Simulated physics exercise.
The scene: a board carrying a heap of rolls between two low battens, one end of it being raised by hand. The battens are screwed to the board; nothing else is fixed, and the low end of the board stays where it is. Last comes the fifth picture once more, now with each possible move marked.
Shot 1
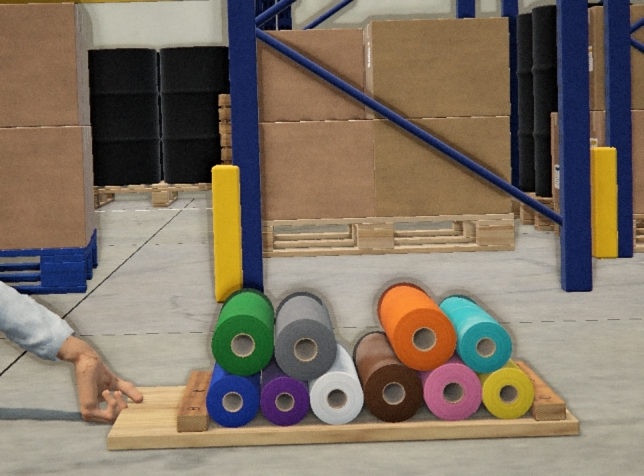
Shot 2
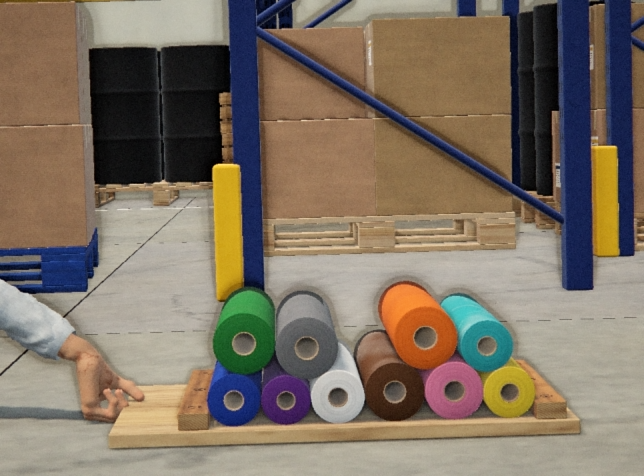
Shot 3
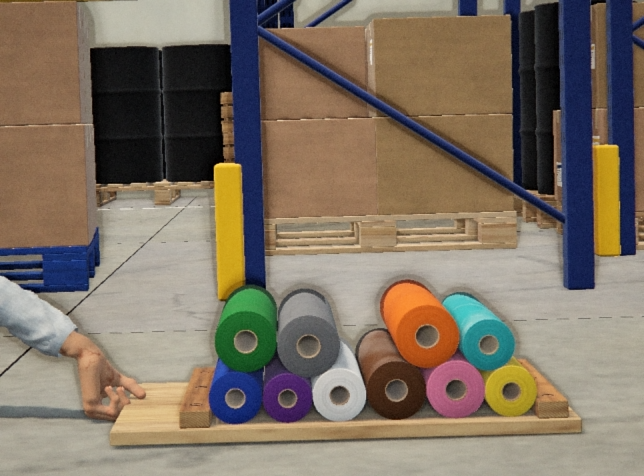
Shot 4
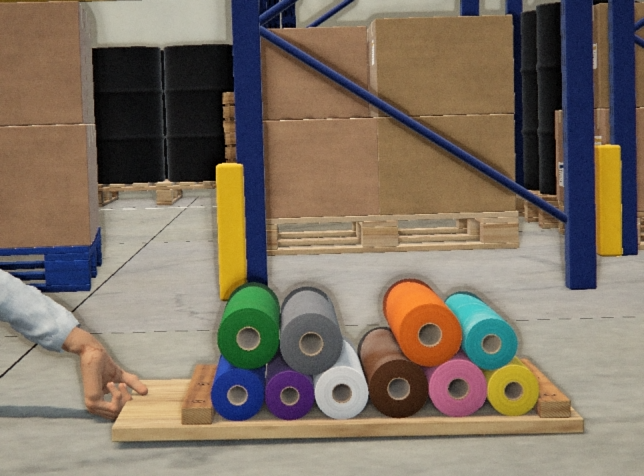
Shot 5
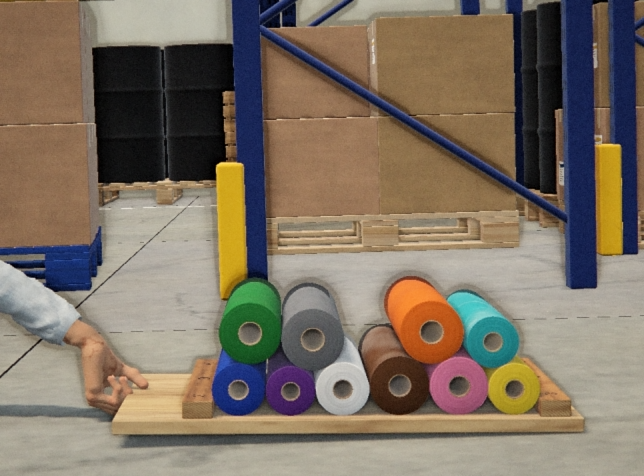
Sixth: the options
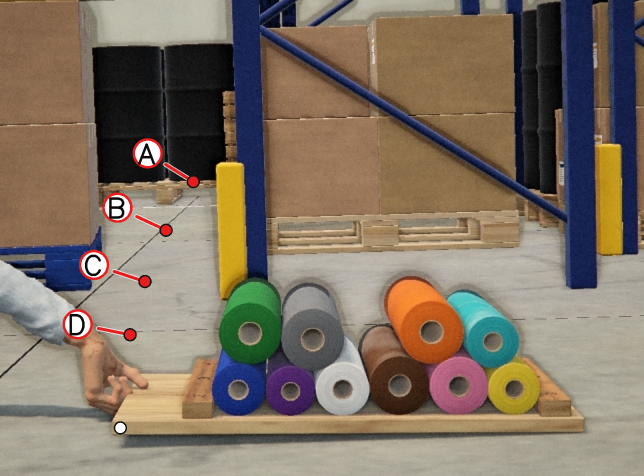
A hand slightly raises the left end of a board carrying stacked colourful rolls.
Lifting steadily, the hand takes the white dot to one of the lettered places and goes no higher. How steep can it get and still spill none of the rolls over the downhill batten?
C is the limit.
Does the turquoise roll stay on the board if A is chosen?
No, with A.
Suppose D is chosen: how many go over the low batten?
With D, none.
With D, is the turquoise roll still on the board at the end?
Yes, with D.
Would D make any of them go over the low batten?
No.
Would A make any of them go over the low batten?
Yes.
On the copy, A at (193, 182); B at (166, 230); C at (145, 281); D at (130, 335); the white dot at (120, 428).
On C. First, board at 14°.
Then, board at 20°.
Finally, board at 20°, none over the low batten.
By contrast, A four over the low batten (grey, orange, green, turquoise); B four over the low batten (grey, orange, green, turquoise); D none over the low batten.
